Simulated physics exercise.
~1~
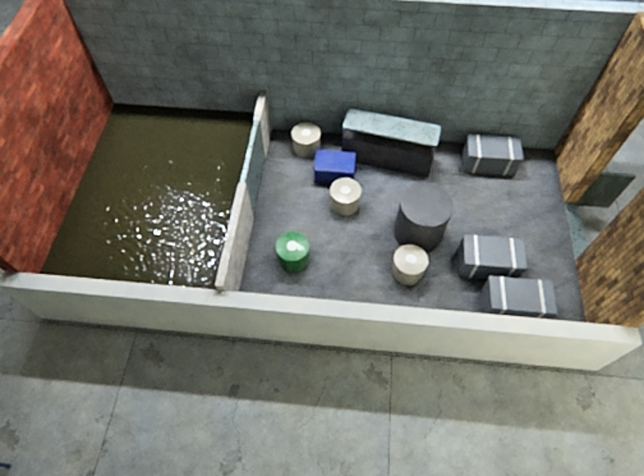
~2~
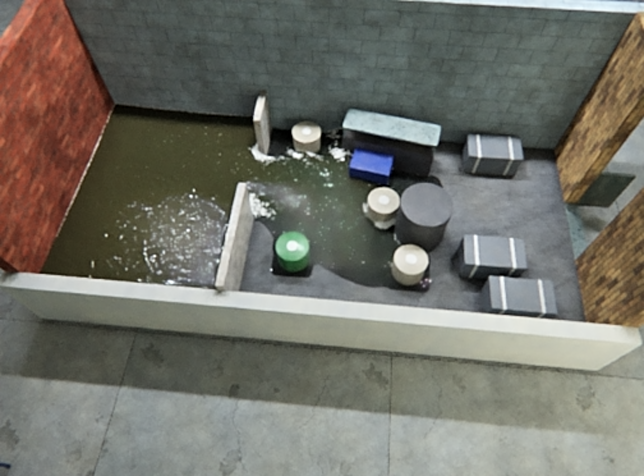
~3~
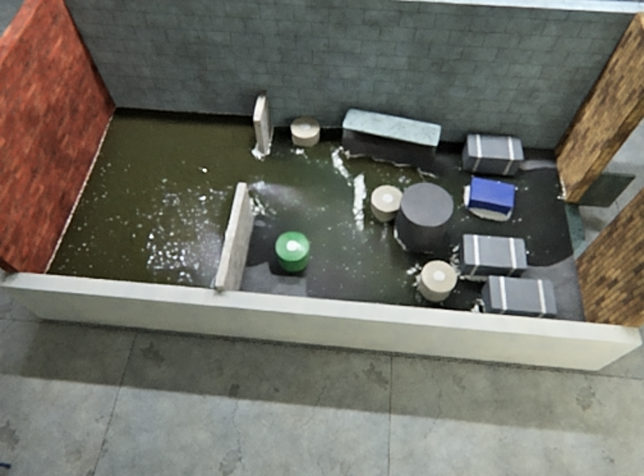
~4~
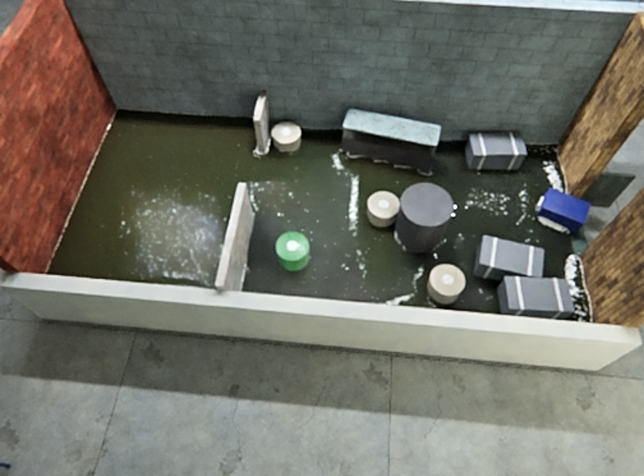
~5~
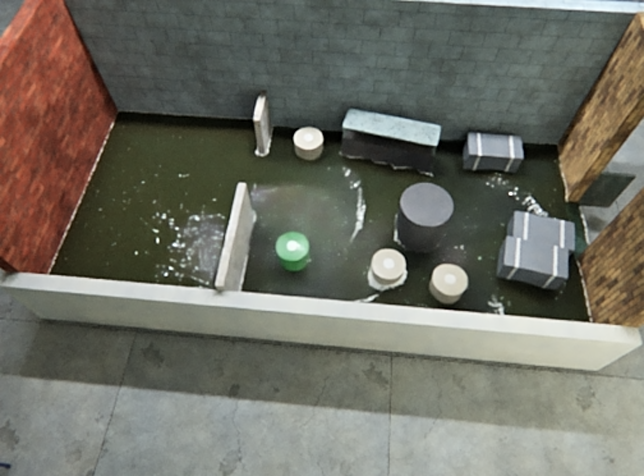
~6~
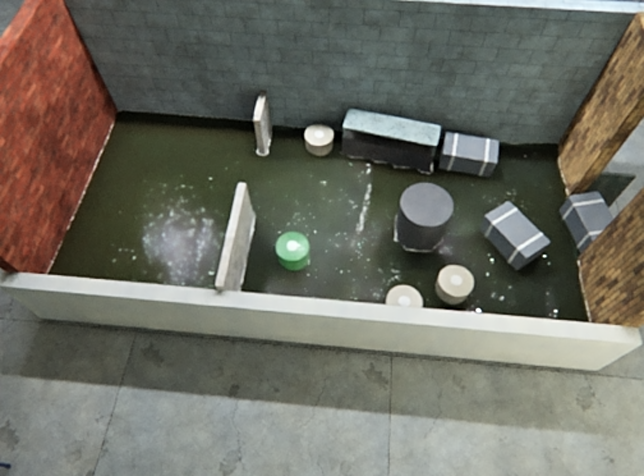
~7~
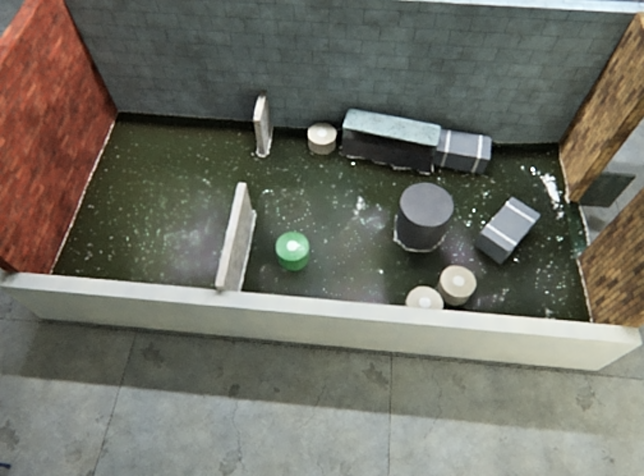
At the start, murky water fills the left side of a walled enclosure, held back by a pale barrier, while tubs, grey crates and a blue crate sit on the dry floor to the right. The barrier gapes open in the middle, and water pours through, pushing a pale tub and the blue crate rightward. As the flood covers the floor, the blue crate is swept into an opening in the right wall and disappears. The grey crates shift and bunch, and one follows it out. Finally, another grey crate sits turned near the tall dark cylinder, two pale tubs rest by the front wall, and the green tub remains in place.
